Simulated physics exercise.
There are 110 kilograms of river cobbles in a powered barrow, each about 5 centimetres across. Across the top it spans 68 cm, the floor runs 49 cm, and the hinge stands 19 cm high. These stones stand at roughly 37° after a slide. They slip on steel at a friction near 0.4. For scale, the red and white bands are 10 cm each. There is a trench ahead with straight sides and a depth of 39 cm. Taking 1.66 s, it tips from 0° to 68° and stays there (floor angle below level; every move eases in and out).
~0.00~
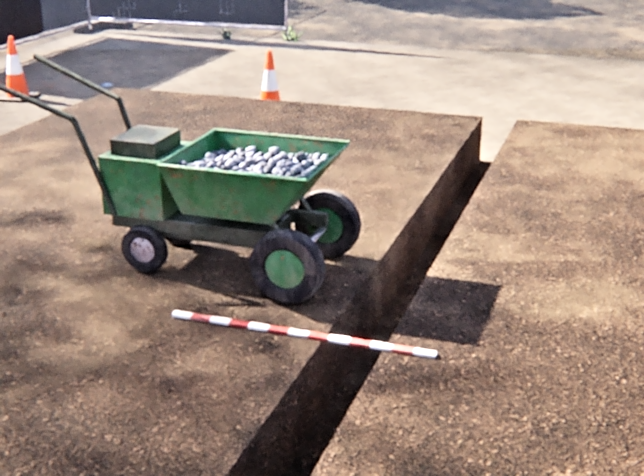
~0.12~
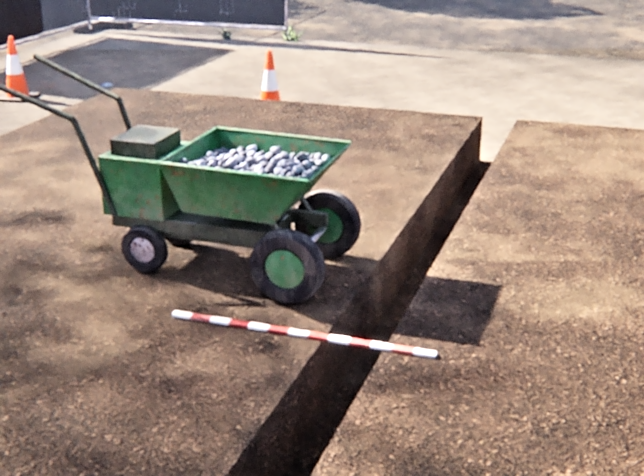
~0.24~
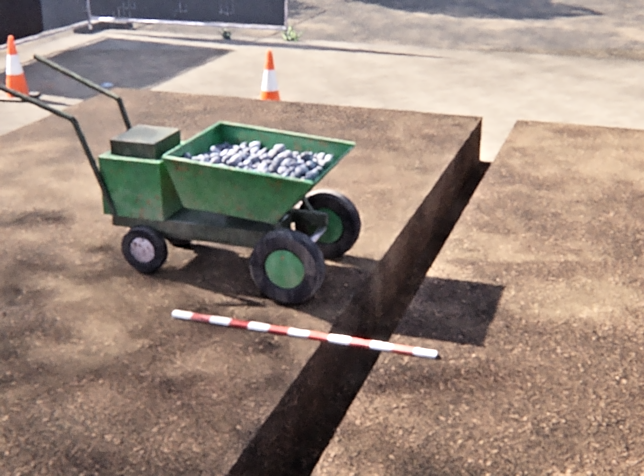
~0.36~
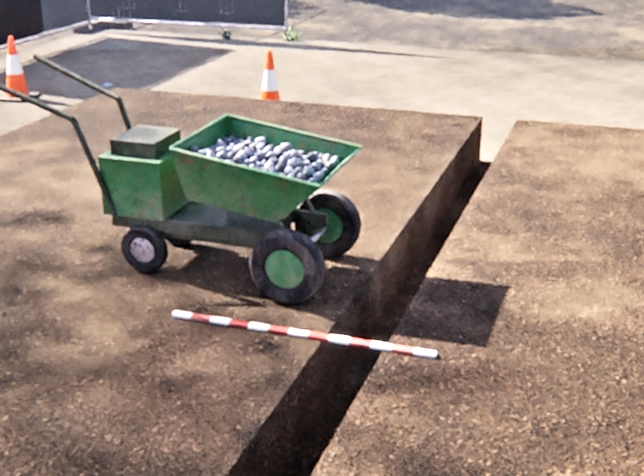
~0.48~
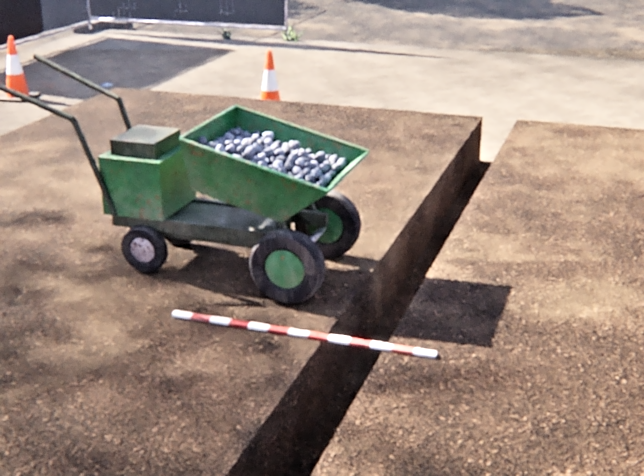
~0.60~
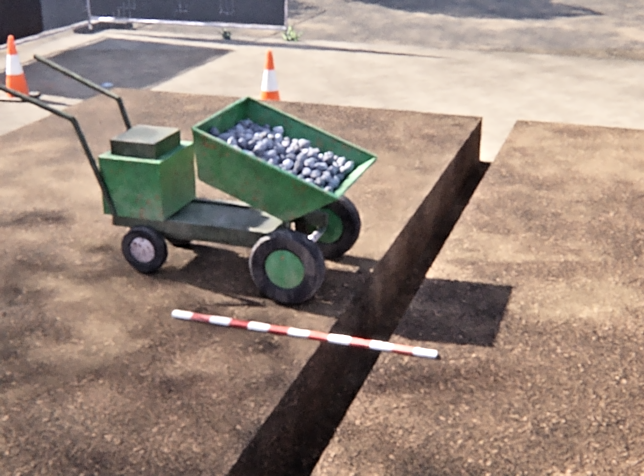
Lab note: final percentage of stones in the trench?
Approx. 43 %.
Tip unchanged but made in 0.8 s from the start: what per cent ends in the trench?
Expected share: Around 30%.
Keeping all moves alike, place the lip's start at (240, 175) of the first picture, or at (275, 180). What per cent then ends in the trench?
I'd expect some 90 per cent, then some 85.
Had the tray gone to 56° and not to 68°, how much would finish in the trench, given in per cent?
In that case some 35 per cent.
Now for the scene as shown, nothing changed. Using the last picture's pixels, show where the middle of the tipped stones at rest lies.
I'd point somewhere around (432, 291).
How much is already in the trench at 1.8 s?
I'd say near 5 per cent at that time.
After 1.2 s the floor is at 57°; 100 % in the tray; the foremost stones are at (391, 222).
After 1.8 s the floor is at 68°; 62 % in the tray, 7 % in the trench, 31 % past the trench; the foremost stones are at (482, 302).
After 2.1 s the floor is at 68°; 30 % in the tray, 17 % in the trench, 54 % past the trench; the foremost stones are at (561, 300).
After 4.1 s the floor is at 68°; 0 % in the tray, 43 % in the trench, 57 % past the trench; the foremost stones are at (608, 284).
